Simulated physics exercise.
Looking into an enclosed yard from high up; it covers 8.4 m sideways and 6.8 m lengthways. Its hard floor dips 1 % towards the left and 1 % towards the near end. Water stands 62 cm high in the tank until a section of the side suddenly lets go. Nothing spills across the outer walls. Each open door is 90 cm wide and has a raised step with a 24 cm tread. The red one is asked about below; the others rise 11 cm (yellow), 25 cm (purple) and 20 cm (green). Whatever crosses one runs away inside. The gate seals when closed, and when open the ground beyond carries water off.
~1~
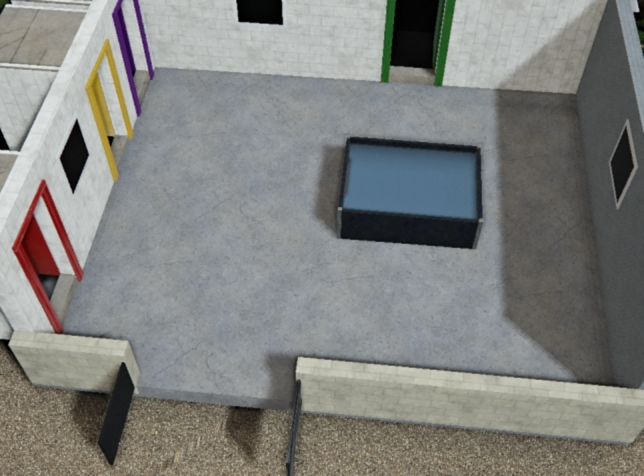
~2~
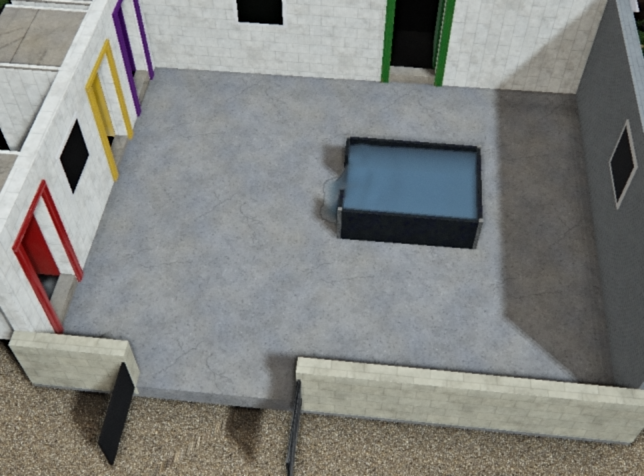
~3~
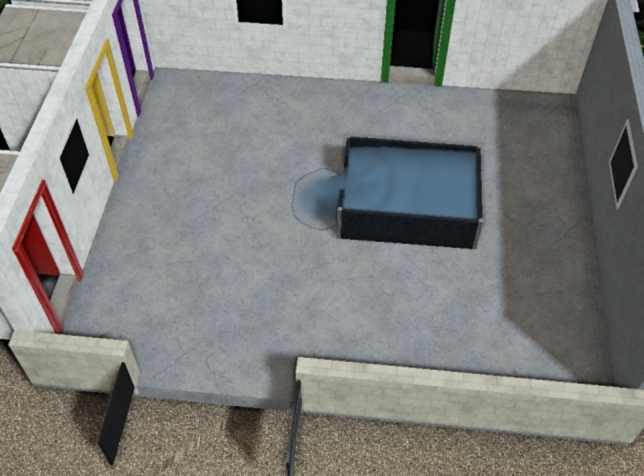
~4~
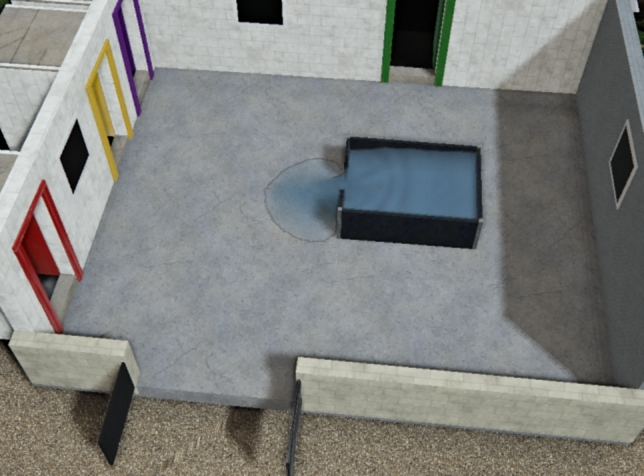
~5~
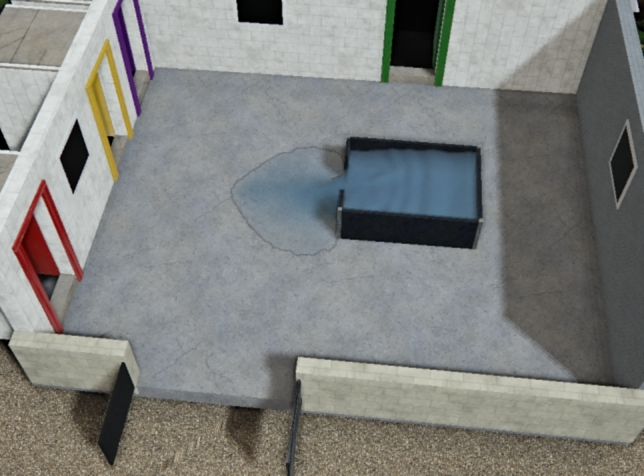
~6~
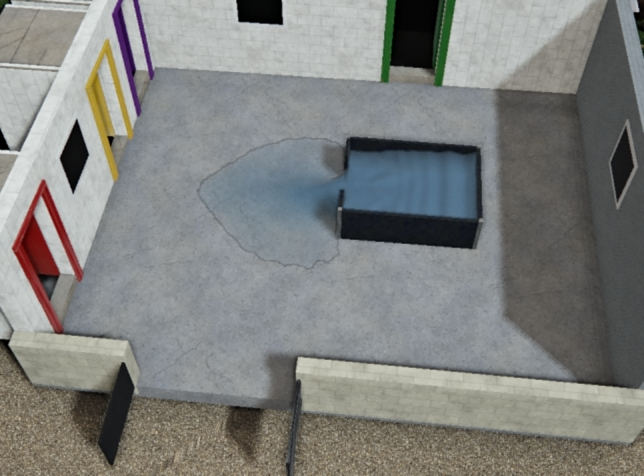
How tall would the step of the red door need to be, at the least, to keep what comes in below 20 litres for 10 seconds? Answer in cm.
About 10.5 cm.
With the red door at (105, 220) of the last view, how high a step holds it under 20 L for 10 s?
Roughly 14.0 cm.
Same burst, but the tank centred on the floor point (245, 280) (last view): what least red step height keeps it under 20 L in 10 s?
About 27 cm.
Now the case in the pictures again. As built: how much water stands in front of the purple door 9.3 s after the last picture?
About 6.5 cm.
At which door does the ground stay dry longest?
It is the green one.
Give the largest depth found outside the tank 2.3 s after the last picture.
About 30 cm.
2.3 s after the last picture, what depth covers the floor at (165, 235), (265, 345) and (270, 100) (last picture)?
Roughly 3, 0 and 1 cm, in turn.
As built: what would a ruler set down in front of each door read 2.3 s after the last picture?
In cm: Yellow 18, purple 14, red 13, green 0.
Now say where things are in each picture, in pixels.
The first frame shows the tank at (411, 181) is whole and still, 62 cm deep; the red door at (53, 268) is dry.
In the second frame, the front is at (326, 216), 0.3 m from the gap at (345, 190); 0.2 m2 of floor is wet, 62 cm left at the back.
In the third frame, the front is at (297, 203), 0.8 m from the gap at (345, 192); 0.8 m2 of floor is wet, 62 cm left at the back.
In the fourth frame, the front is at (269, 201), 1.3 m from the gap at (345, 192); 1.7 m2 of floor is wet, 62 cm left at the back.
In the fifth frame, the gap is at (345, 192), the front 1.9 m out at (236, 196); the back of the tank holds 62 cm.
In the sixth frame, the gap is at (345, 192), the front 2.5 m out at (205, 196); the back of the tank holds 57 cm; 2.9 m in a straight line remain to the red door at (53, 268).
Then, 0.7 s after the last picture water covers 25 % of the floor, deepest (36 cm) near (335, 201); it has not reached the red door.
Then, 2.3 s after the last picture water covers 40 % of the floor, deepest (30 cm) near (50, 363); 13 cm at the red door, 0 litres in over its 21 cm step.
Then, 9.3 s after the last picture water covers 70 % of the floor, deepest (12 cm) near (50, 363); 11 cm at the red door, 0 litres in over its 21 cm step.
At the red door as built, the water peaked near 15 cm, 5.1 s after the last picture.
Run again over the same 10 s with other heights there, 43 litres in over 8.5 cm, 7 litres over 12 cm. The limit of 20 litres is kept from about 10.5 cm up.
